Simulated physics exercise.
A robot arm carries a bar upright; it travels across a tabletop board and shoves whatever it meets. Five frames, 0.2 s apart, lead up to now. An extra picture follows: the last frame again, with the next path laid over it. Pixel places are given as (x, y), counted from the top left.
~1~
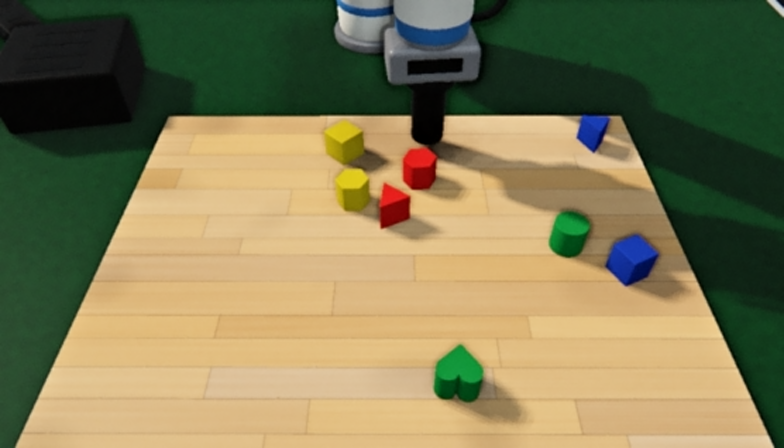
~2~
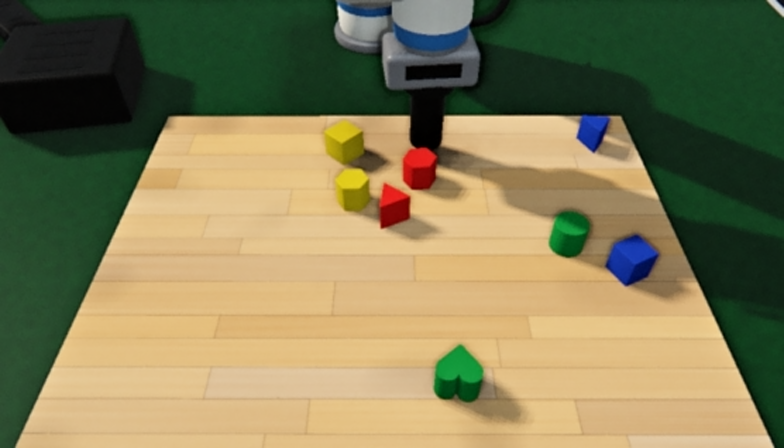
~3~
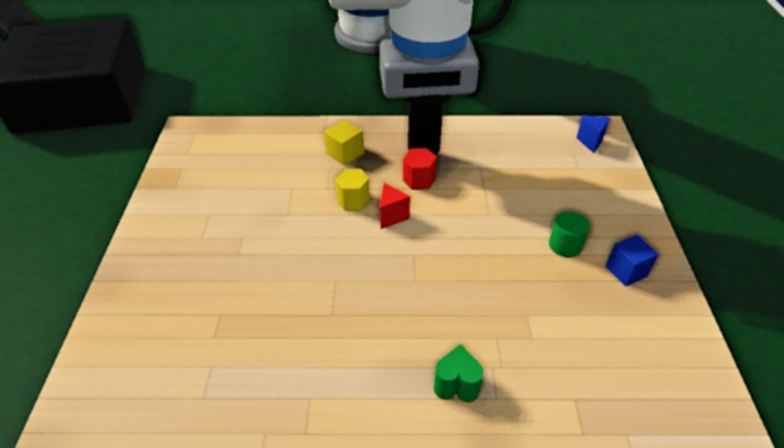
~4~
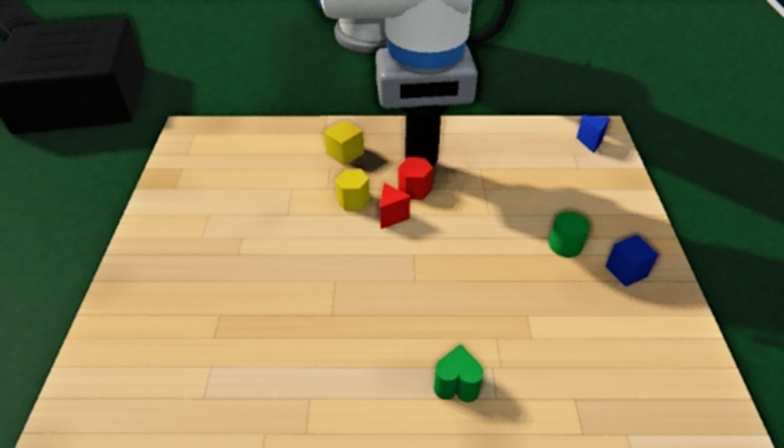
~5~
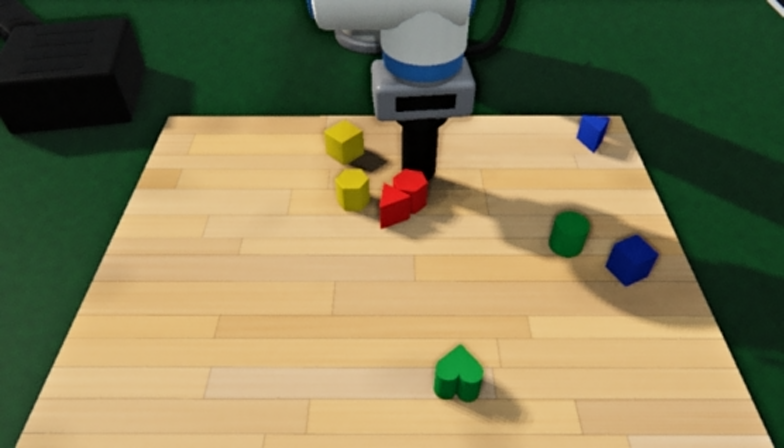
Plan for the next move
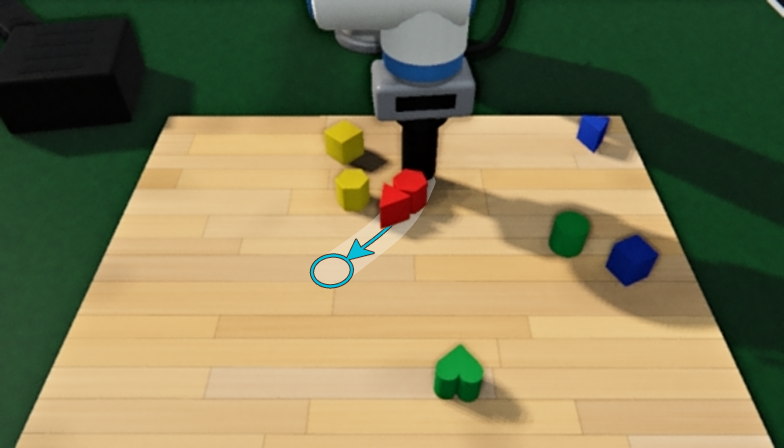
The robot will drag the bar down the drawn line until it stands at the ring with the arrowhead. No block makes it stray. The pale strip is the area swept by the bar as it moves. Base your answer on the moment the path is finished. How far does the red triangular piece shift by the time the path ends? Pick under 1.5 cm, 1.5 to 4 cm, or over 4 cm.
Over 4 cm.
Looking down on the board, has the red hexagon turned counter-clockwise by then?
It seems so.
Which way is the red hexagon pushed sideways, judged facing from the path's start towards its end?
The left-hand side.
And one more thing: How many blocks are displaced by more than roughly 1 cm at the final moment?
I expect two blocks to be moved by more than 1 cm.
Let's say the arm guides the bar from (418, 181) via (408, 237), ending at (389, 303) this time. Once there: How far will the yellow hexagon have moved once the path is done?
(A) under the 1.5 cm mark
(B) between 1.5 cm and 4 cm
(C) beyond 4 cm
My pick is A.
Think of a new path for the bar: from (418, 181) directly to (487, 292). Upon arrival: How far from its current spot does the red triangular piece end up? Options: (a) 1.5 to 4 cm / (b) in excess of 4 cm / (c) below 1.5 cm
My pick is a.
The drawn path runs from (418, 181) by way of (388, 227) to (332, 271).
What follows on the original path. One third of the way, bar at (401, 204); red triangular piece at (365, 222), turned 35° clockwise; red hexagon at (392, 215).
Two thirds of the way, bar at (370, 233); red triangular piece at (332, 245), turned 60° clockwise; red hexagon at (364, 247), turned 15° anticlockwise.
At the end, bar at (331, 262); yellow hexagon not moved; red triangular piece at (295, 271), turned 70° clockwise; red hexagon at (351, 272), turned 55° anticlockwise.
